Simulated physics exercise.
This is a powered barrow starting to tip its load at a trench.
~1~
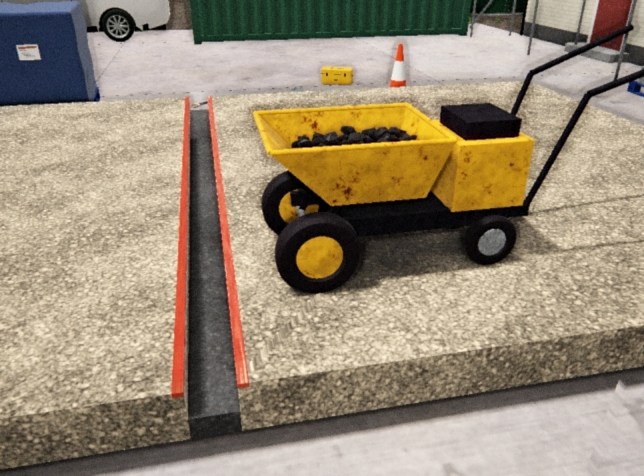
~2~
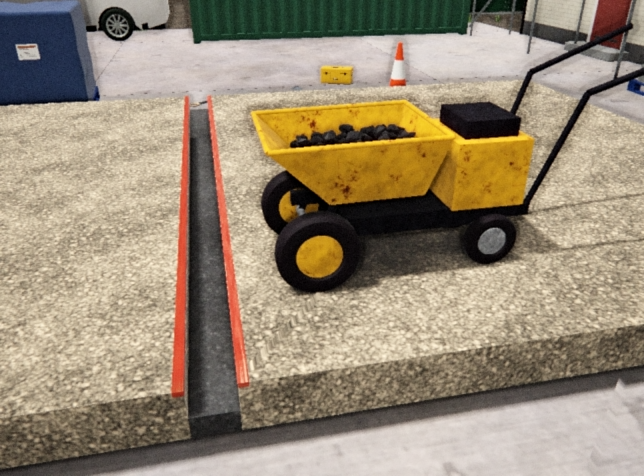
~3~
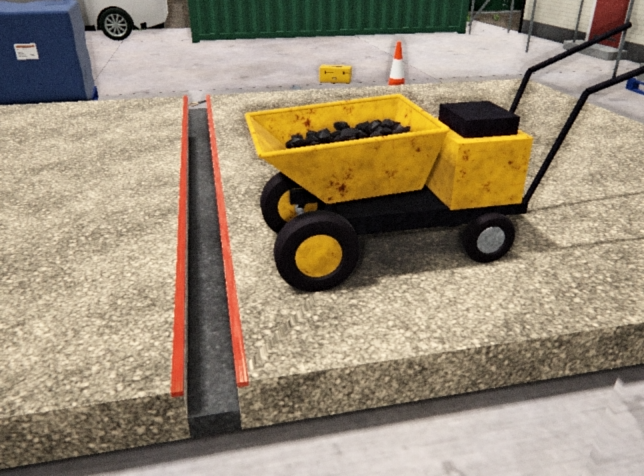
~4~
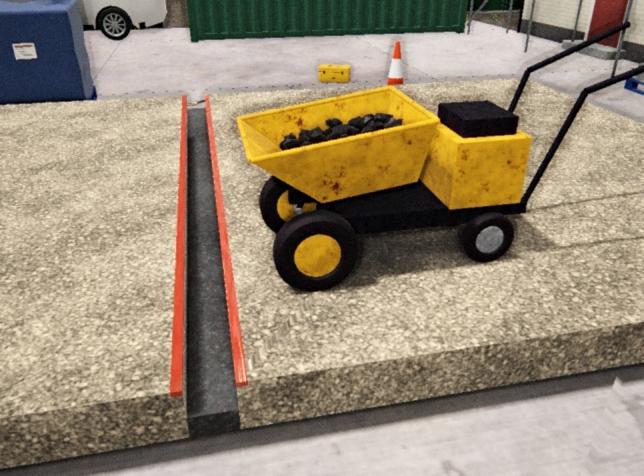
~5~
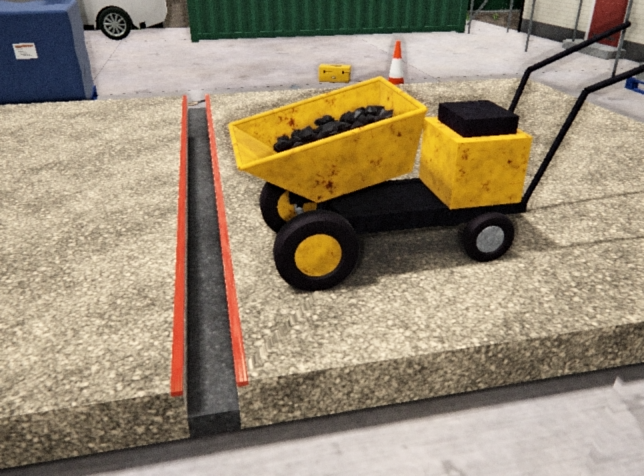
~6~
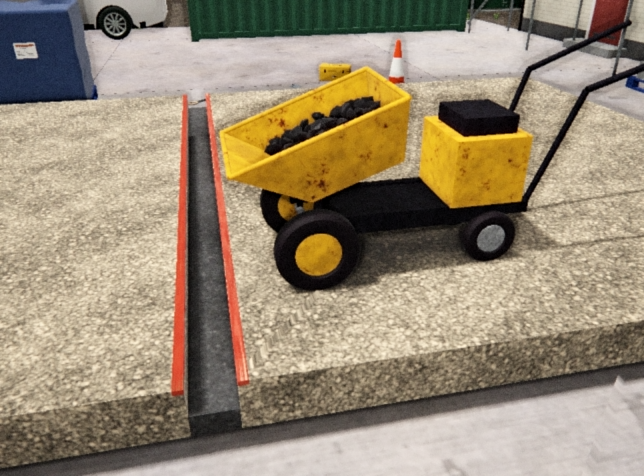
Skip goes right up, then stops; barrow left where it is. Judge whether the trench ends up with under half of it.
It ends up with under half.
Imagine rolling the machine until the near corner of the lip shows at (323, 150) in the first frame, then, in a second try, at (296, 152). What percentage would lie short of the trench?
20 % then 0 %.
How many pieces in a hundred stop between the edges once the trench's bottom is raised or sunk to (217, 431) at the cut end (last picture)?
I'd put it at about 30 in a hundred.
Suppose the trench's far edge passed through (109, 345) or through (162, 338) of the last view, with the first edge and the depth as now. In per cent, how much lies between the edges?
The first case gives around 100 percent, and the second around 60 percent.
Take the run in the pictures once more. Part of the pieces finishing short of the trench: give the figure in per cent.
About 0 per cent.
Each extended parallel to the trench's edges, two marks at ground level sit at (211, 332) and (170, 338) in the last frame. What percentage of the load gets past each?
The first comes to 90 per cent, the second to 60 per cent.
Shortly afterwards, skip tipped steeply; the whole lot in the skip.
Next, skip tipped right over; the bulk in the skip; a little in or heaped over the trench; near a quarter beyond it.
Some moments later, skip tipped right over; a little in the skip; near a quarter in or heaped over the trench; near two thirds beyond it.
In the end, skip tipped right over; only a few in the skip; near a third in or heaped over the trench; near two thirds beyond it.
